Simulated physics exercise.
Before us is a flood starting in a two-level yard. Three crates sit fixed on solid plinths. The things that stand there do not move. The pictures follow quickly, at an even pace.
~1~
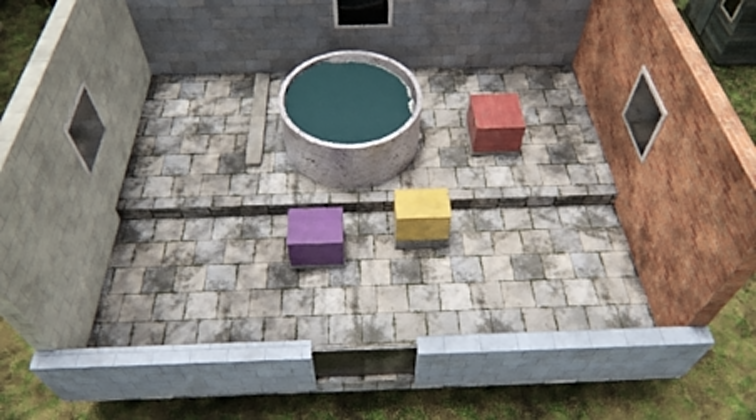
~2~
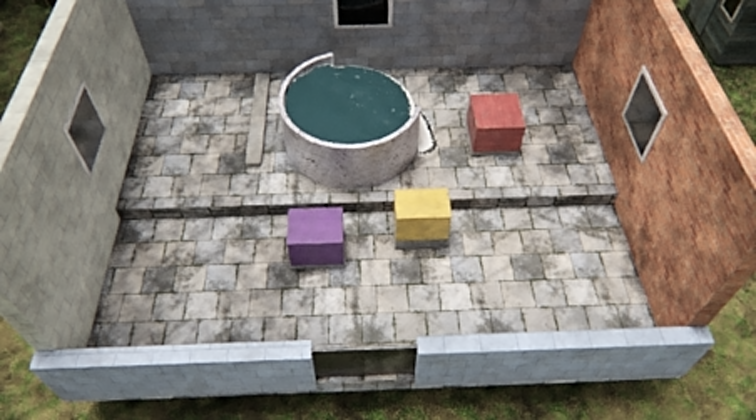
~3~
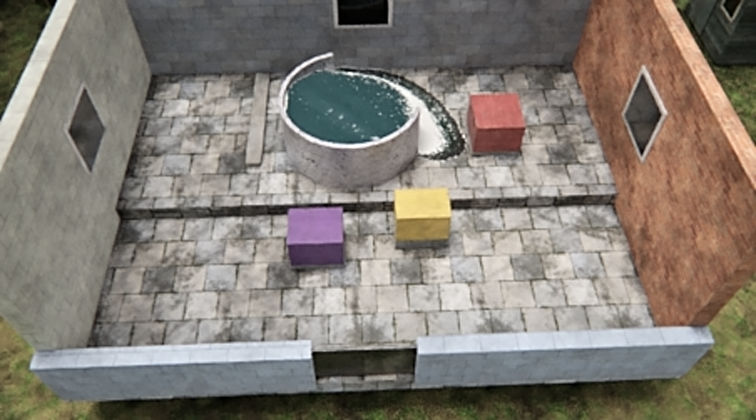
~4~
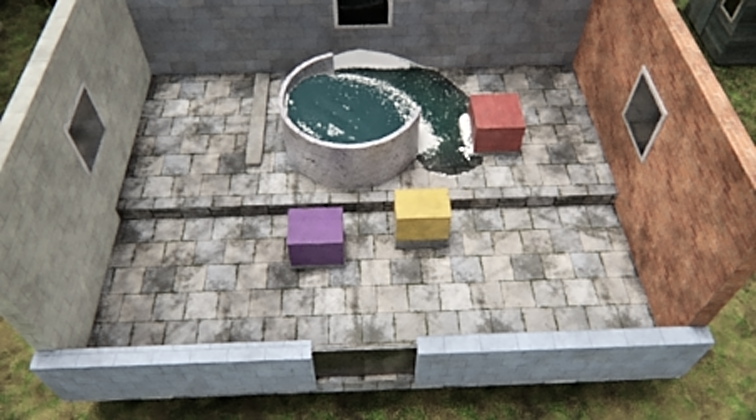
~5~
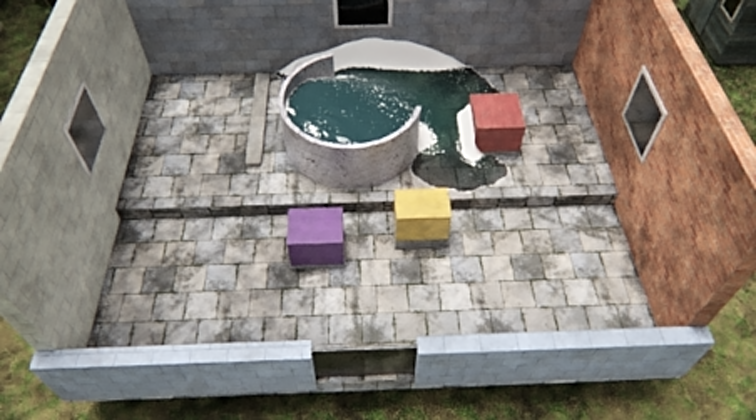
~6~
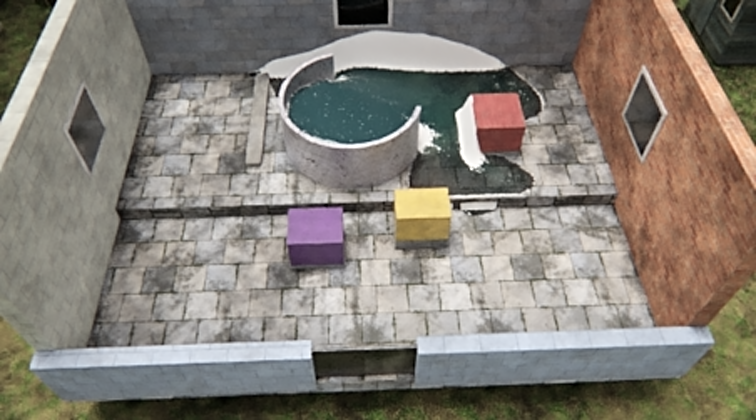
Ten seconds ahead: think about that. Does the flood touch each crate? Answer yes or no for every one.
Yellow crate: No; red crate: Yes; purple crate: Yes.
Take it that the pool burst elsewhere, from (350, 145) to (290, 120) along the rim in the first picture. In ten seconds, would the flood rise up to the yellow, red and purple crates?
Result: Yellow crate gets overtopped, red crate is left untouched, purple crate gets overtopped.
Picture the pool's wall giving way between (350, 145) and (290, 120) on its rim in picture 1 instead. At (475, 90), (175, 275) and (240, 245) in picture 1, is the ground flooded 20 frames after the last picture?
Spared, then sodden, then sodden.
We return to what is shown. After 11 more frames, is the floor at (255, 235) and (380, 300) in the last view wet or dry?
Going by the order given, the first is still bare and the second still bare.
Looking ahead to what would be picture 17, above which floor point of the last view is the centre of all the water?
About (440, 115).
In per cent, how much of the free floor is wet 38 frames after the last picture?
Some 95 in a hundred.
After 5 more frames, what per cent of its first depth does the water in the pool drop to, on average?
Near 40 in a hundred.
A moment on, water covers 30 % of the floor; the yellow crate water round its plinth, the red crate water round its plinth, the purple crate not reached.
Next, water covers 50 % of the floor; the yellow crate water round its plinth, the red crate water round its plinth, the purple crate not reached.
Then, water covers 70 % of the floor; the yellow crate water round its plinth, the red crate water round its plinth, the purple crate water round its plinth.
Later, water covers 95 % of the floor; the yellow crate water round its plinth, the red crate water round its plinth, the purple crate water round its plinth.
In the end, water covers 90 % of the floor; the yellow crate stayed above the water, the red crate was topped, the purple crate was topped.
